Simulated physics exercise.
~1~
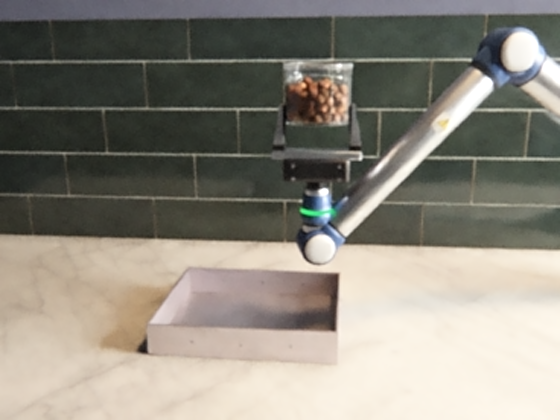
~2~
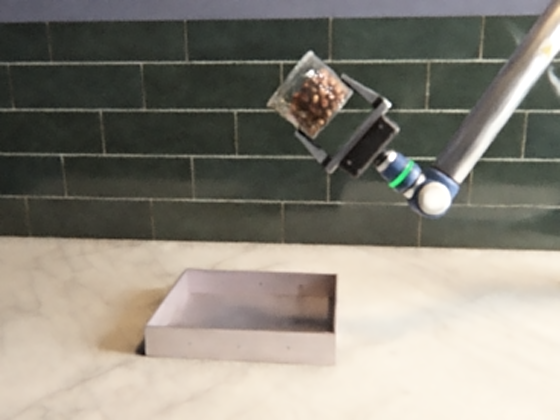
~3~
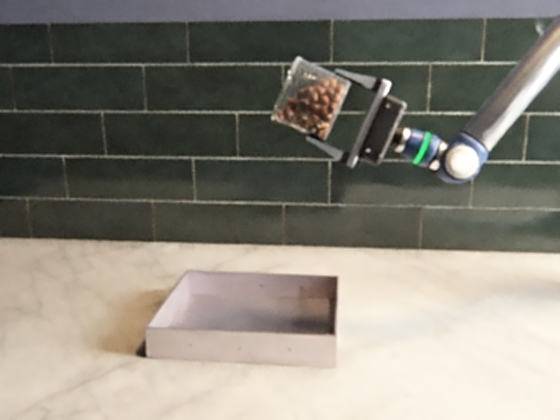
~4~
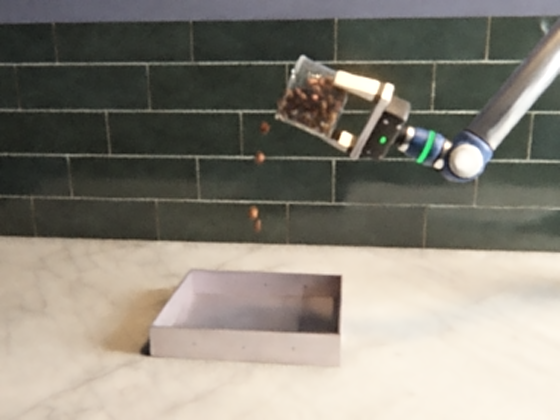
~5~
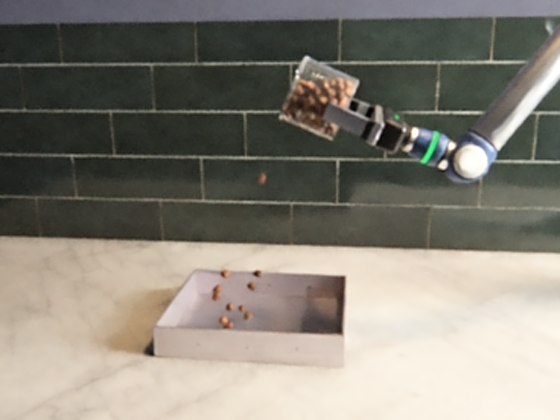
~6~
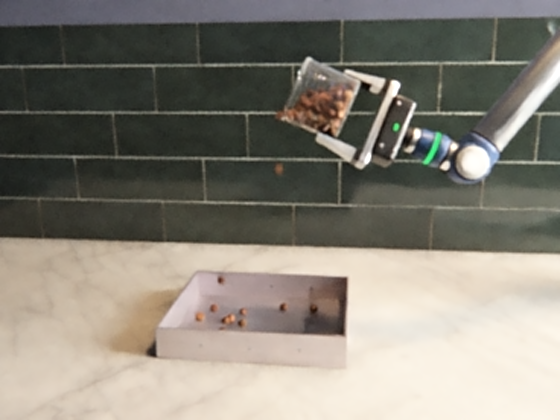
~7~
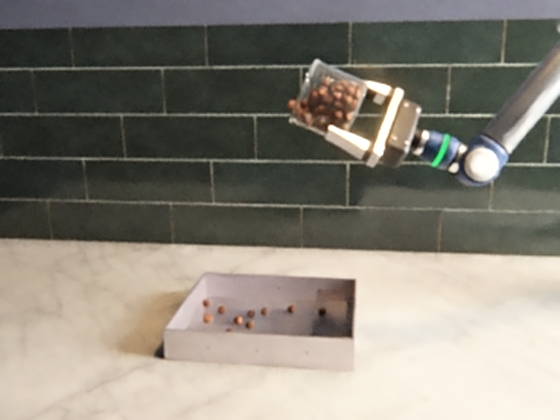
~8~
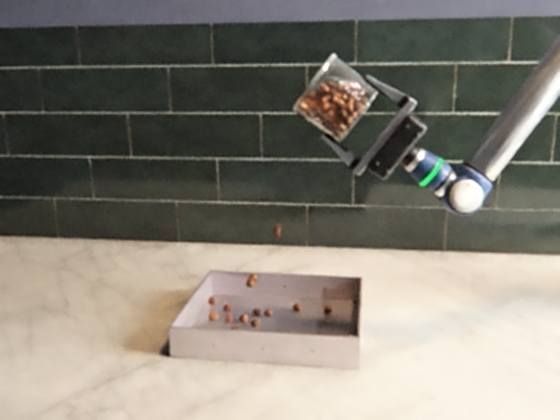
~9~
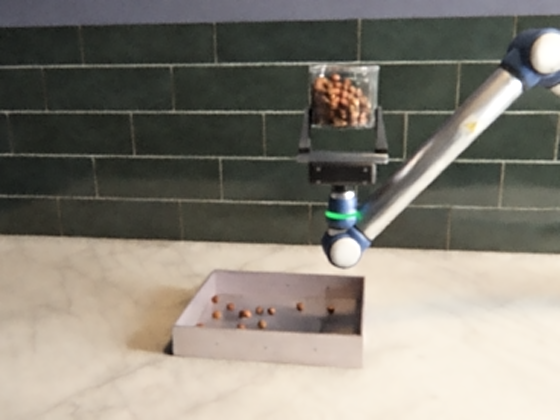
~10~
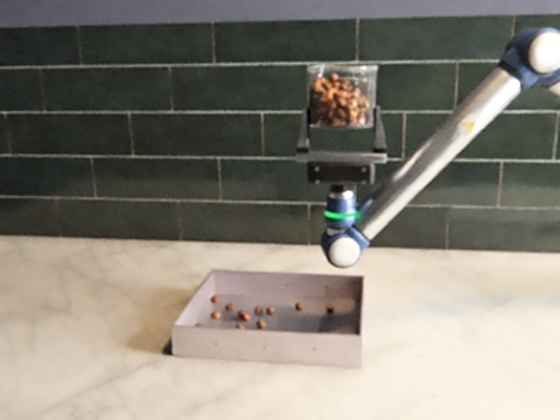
On a pale marble counter before a dark green tiled wall, a robotic arm holds a clear cup of hazelnuts upright above and beyond a shallow grey tray. The arm swings the cup over to the left until it lies nearly on its side. A few nuts slip over the rim, drop through the air and scatter across the tray. More trickle out while the cup stays tipped. The arm then turns the cup back upright, still holding most of its load, and the tray is left with only a sparse scattering of nuts.
